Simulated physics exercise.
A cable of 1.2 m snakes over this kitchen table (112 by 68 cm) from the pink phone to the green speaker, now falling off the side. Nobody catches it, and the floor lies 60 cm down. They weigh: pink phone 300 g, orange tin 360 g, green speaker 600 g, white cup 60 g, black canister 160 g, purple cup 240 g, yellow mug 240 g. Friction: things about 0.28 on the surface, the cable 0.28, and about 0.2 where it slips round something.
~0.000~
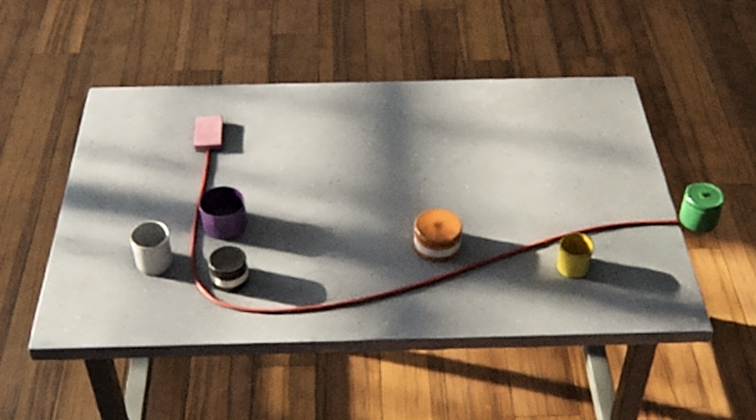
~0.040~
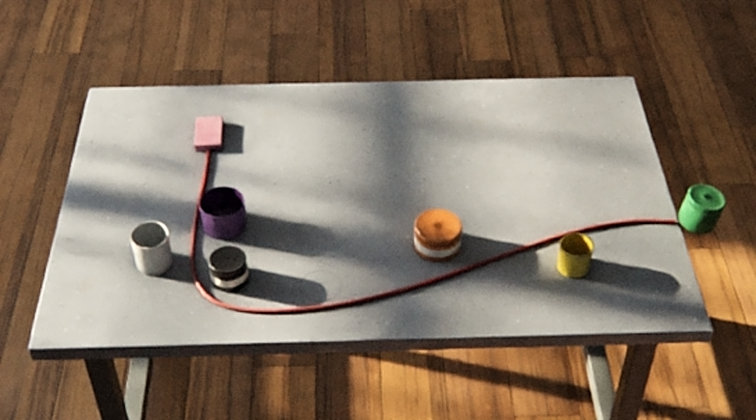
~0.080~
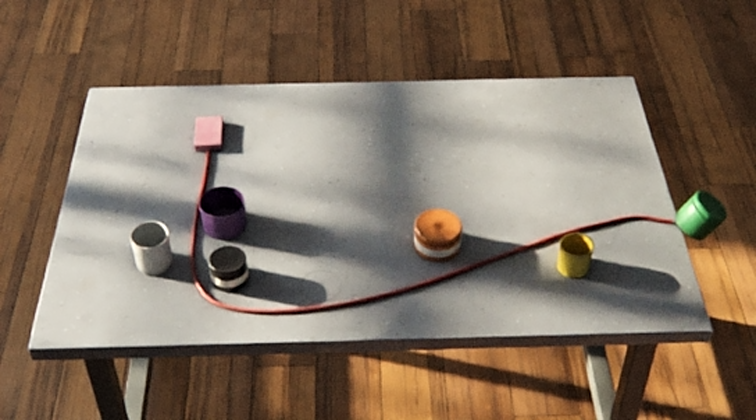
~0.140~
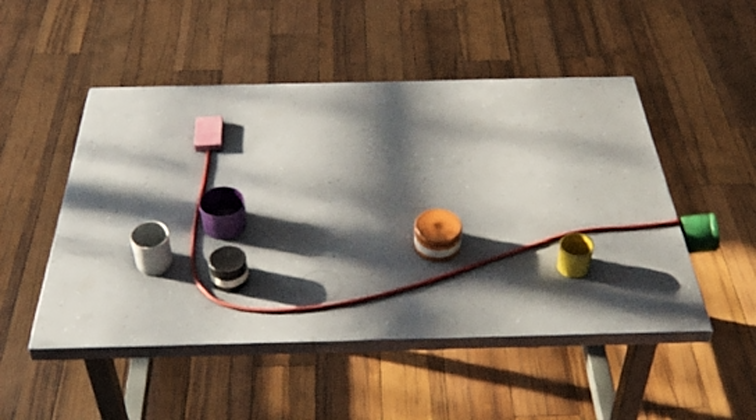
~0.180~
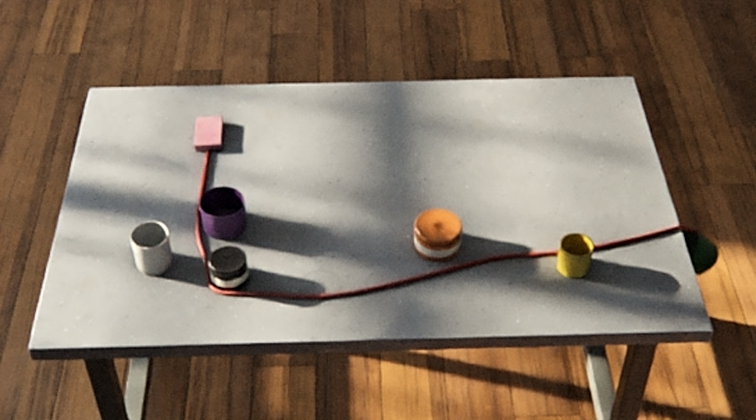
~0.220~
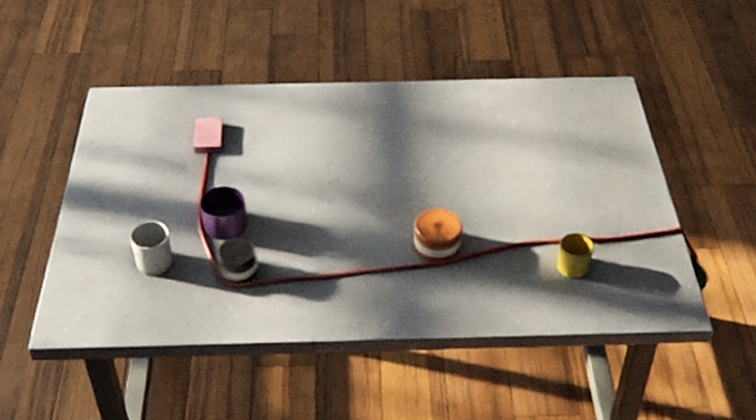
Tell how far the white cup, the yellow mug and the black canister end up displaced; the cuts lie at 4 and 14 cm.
In order: The white cup barely shifts; the yellow mug travels a long way; the black canister reaches the top band.
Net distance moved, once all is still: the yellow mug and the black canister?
About: Yellow mug over the edge, black canister 50 cm.
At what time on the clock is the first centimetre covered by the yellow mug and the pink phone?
Yellow mug 1.10 s, pink phone 0.24 s.
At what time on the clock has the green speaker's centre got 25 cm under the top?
That is: 0.30 s.
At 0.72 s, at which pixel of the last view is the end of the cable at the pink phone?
Around (360, 267).
By 0.5 s, the cable's tail end at (231, 203); black canister 33 cm off its start, pink phone 16 cm off its start, purple cup 16 cm off its start.
By 0.7 s, the cable's tail end at (360, 267); black canister 51 cm off its start, pink phone 48 cm off its start, purple cup 32 cm off its start.
By 1.0 s, the cable's tail end at (433, 338); black canister 53 cm off its start at (400, 94), pink phone over the edge, purple cup 33 cm off its start at (375, 133).
By 1.2 s, the cable has left the top; black canister 53 cm off its start, yellow mug 2 cm off its start, pink phone over the edge.
By 2.4 s, the cable has left the top; yellow mug over the edge, black canister 53 cm off its start at (400, 94), white cup 0 cm off its start at (149, 235), pink phone over the edge.
